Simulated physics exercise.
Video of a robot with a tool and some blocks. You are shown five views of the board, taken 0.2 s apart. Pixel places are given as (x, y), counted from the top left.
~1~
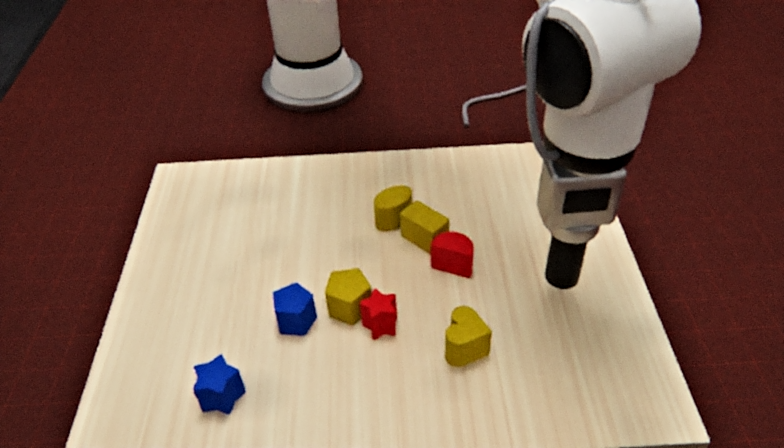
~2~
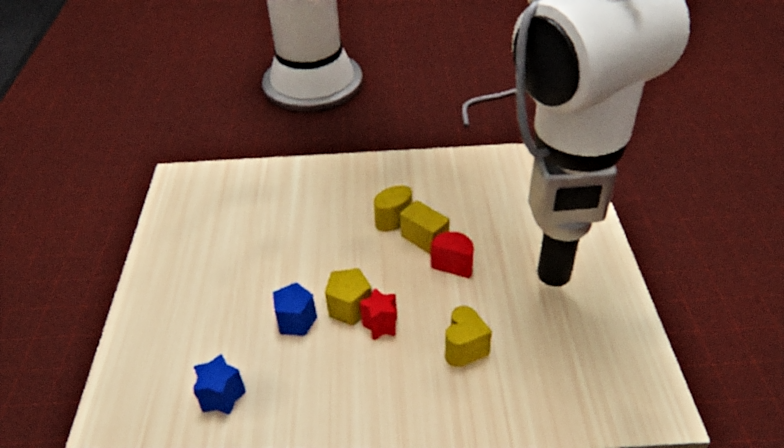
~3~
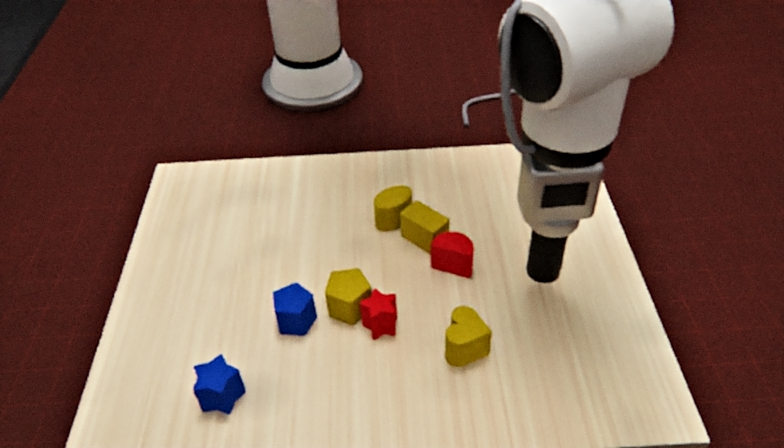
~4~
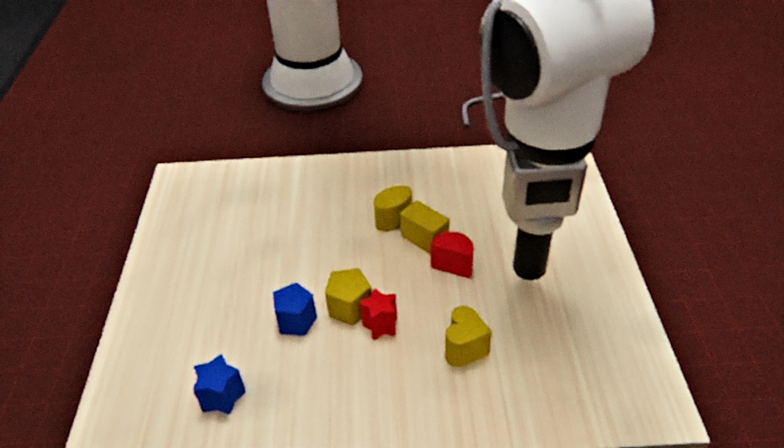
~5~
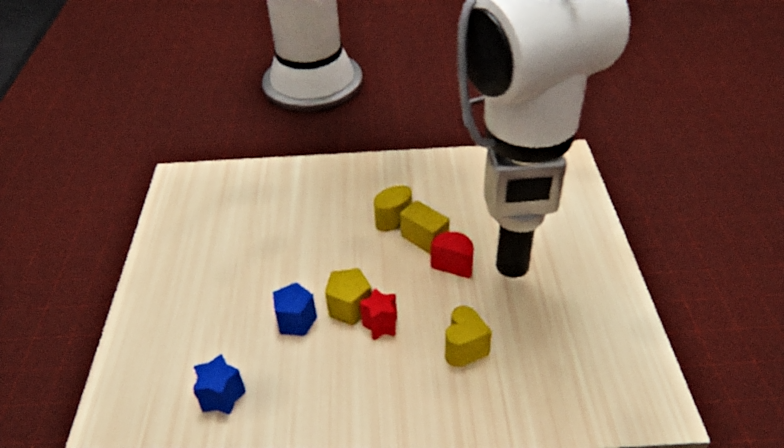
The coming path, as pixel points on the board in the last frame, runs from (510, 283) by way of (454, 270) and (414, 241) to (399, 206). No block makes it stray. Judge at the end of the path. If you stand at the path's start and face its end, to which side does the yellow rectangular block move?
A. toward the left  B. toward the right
Letter B.
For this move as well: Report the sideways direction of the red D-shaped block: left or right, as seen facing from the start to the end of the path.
Well, taking the path from its start to its end as straight ahead, the red D-shaped block moves to the left.
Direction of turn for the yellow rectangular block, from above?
Clockwise rotation.
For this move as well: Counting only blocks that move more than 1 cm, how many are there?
Three or more blocks.
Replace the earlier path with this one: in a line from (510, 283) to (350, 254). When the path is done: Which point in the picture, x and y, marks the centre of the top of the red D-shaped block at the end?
At pixel (331, 212).
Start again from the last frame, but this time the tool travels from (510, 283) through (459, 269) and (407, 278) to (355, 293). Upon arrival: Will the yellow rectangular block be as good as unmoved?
My answer is no.
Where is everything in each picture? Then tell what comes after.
Tool's lower end at (562, 277); yellow elliptical block at (393, 196); yellow rectangular block at (425, 216); red D-shaped block at (454, 242); yellow heart-shaped block at (466, 325), in the first frame.
Tool at (554, 275); blocks still, in the second frame.
Tool at (543, 272); blocks still, in the third frame.
Tool at (529, 269); blocks still, in the fourth frame.
Tool at (512, 266); yellow elliptical block at (393, 196); yellow rectangular block at (425, 216); red D-shaped block at (454, 242); yellow heart-shaped block at (466, 325), in the fifth frame.
What follows on the original path. One third of the way, tool at (452, 252); yellow elliptical block at (388, 189); yellow rectangular block at (409, 210), turned 45° clockwise; red D-shaped block at (417, 236).
Two thirds of the way, tool at (413, 223); yellow elliptical block at (381, 179), turned 35° anticlockwise; yellow rectangular block at (399, 194), turned 75° clockwise; red D-shaped block at (387, 234), turned 25° anticlockwise.
At the end, tool at (398, 189); yellow elliptical block at (360, 160), turned 20° anticlockwise; yellow rectangular block at (383, 168), turned 85° clockwise; red D-shaped block at (387, 234), turned 25° anticlockwise; yellow heart-shaped block still.
